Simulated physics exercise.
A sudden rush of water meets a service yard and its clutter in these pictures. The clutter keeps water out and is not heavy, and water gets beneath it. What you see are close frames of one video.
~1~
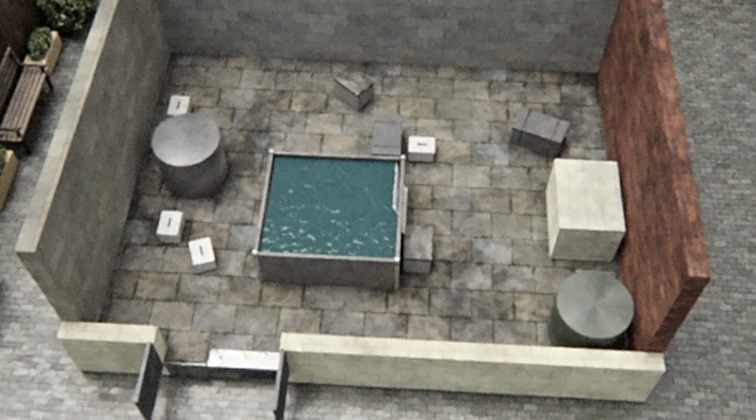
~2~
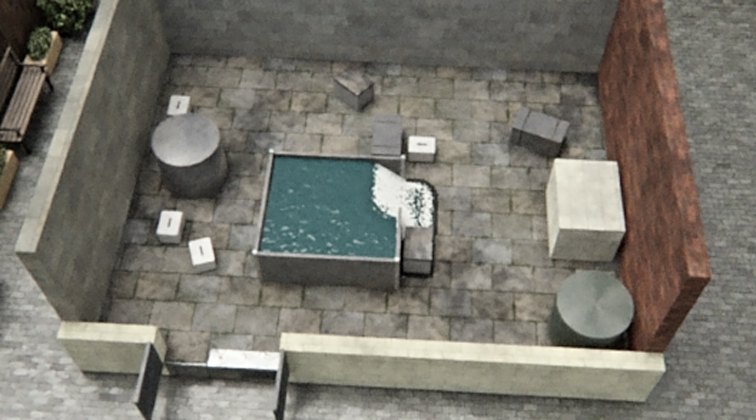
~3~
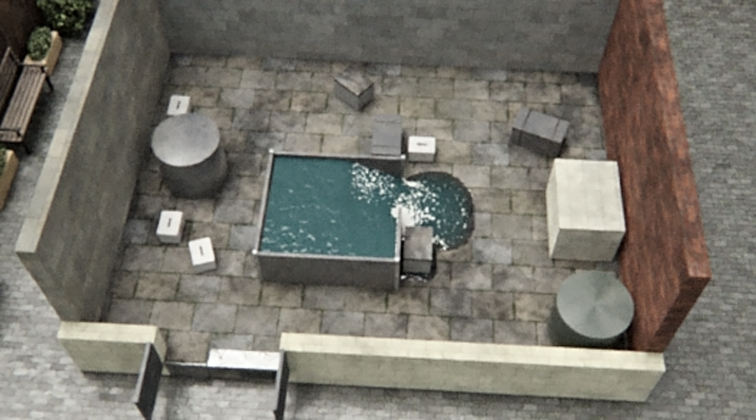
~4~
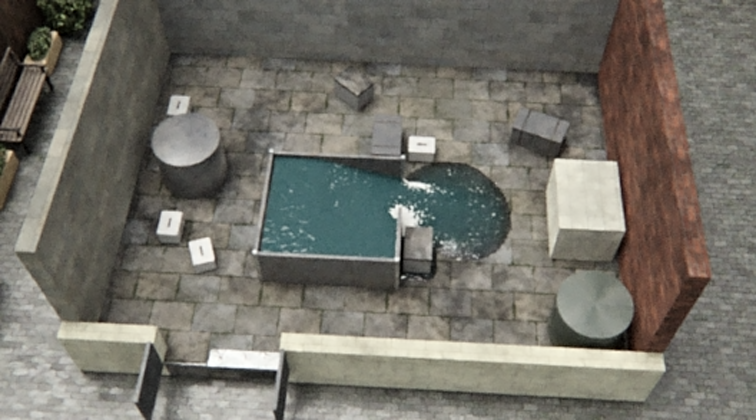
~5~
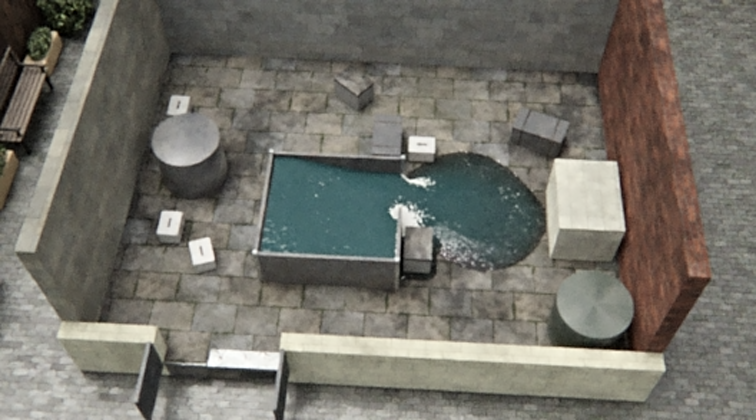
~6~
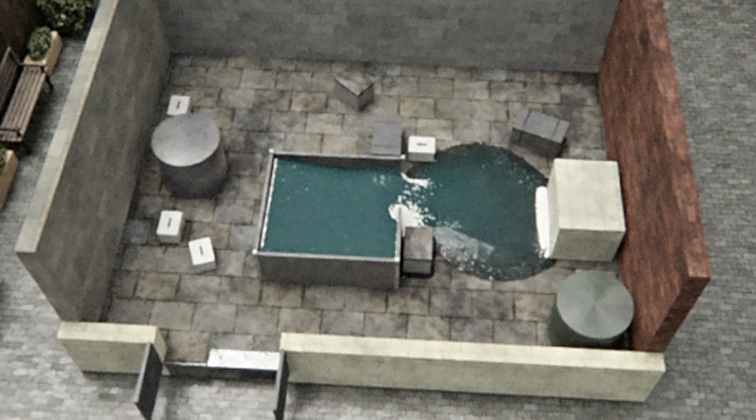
A walled yard held a square tank of teal water, which poured out through its right side and spread over the paving in a widening pool, reaching the pale block while the scattered objects stayed put.
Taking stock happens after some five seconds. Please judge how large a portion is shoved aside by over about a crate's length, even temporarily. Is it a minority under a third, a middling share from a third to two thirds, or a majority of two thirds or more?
Smaller than a third.
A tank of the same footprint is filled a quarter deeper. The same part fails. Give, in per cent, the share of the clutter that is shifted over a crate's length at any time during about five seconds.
Something like 40 in a hundred of them.
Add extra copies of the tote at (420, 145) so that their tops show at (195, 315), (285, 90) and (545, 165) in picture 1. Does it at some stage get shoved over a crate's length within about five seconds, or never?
First remains in place, second remains in place, third driven off.
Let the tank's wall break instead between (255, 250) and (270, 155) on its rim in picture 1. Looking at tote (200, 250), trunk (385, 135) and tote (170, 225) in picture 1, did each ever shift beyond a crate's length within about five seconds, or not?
Results in order: Moved that far / stayed within it / moved that far.
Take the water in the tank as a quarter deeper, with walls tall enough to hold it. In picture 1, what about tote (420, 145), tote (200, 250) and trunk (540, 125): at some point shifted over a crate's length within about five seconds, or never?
The first stayed below the mark, the next stayed below the mark, and the last passed the mark.
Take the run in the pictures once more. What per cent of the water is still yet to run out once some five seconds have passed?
It comes to about 100 parts in a hundred.
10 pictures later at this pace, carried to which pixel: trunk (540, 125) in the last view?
About (577, 60).
A moment on, 0 of 8 are well off their spots; 0 afloat.
Next, 1 of 8 are well off their spots; 1 afloat.
Later, 1 of 8 are well off their spots; 1 afloat.
In the end, 1 of 8 are well off their spots, and 1 have been at some point; 1 afloat.
